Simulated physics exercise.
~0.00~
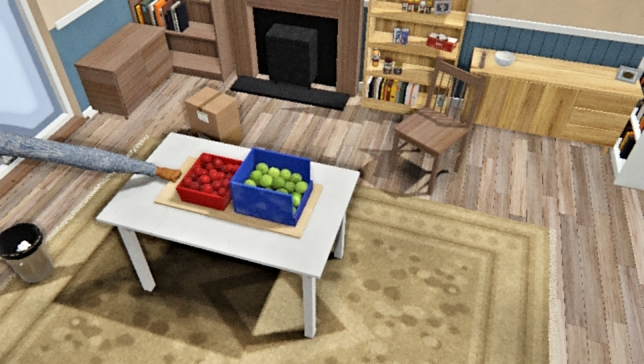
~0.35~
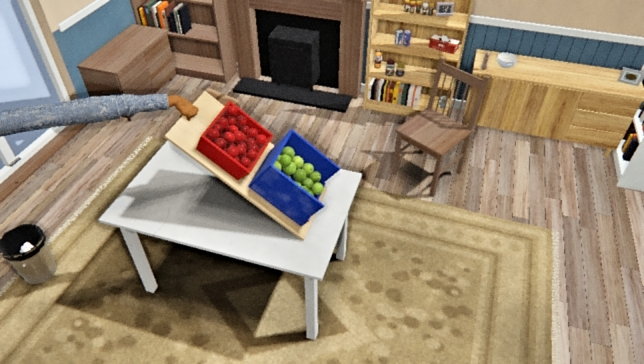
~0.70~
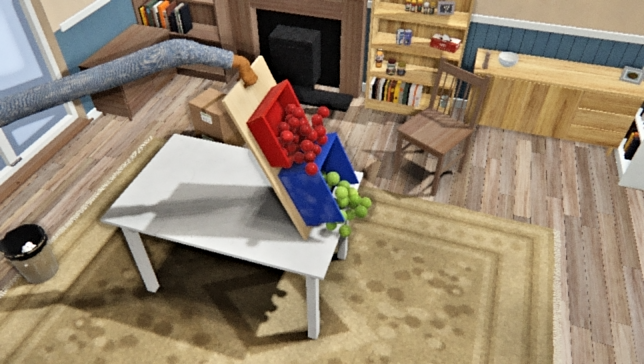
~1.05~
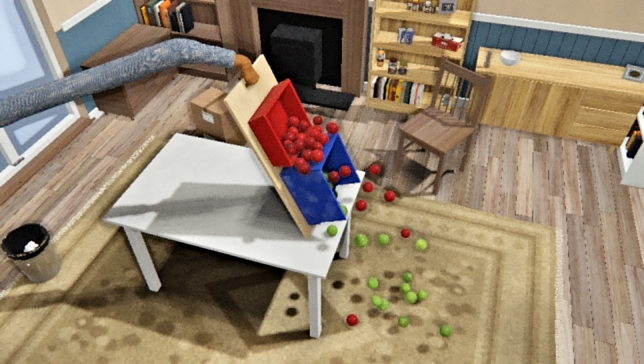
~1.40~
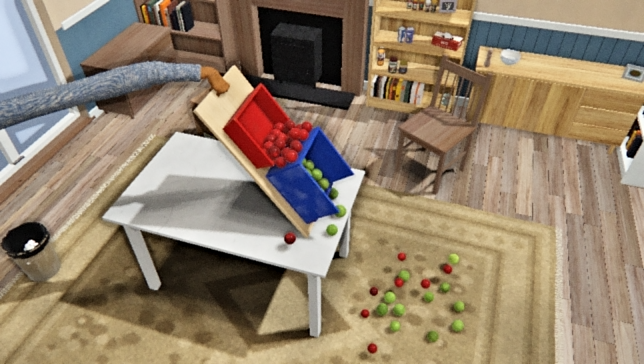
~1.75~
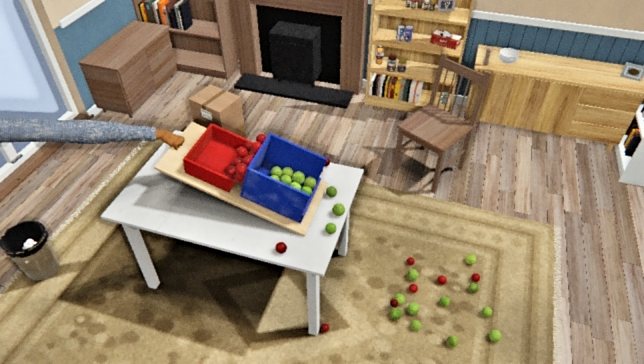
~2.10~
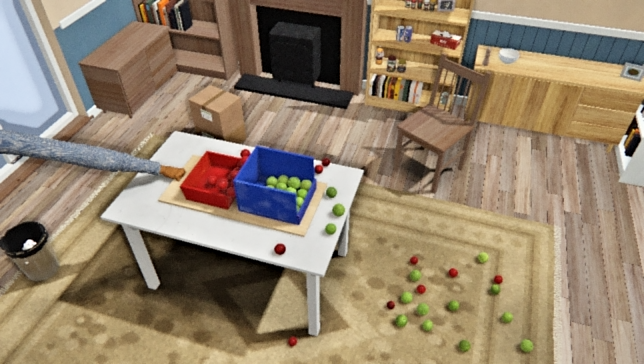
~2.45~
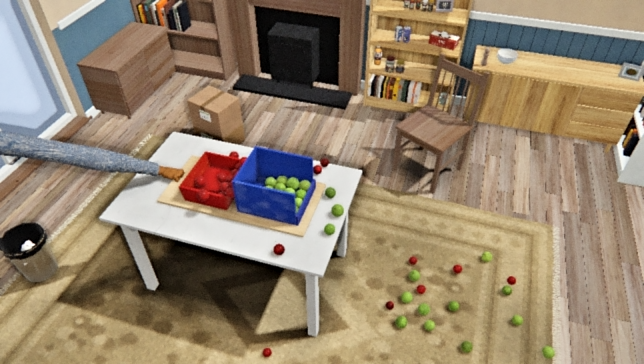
A board holding two baskets tips right, spills red and green apples, then settles flat.
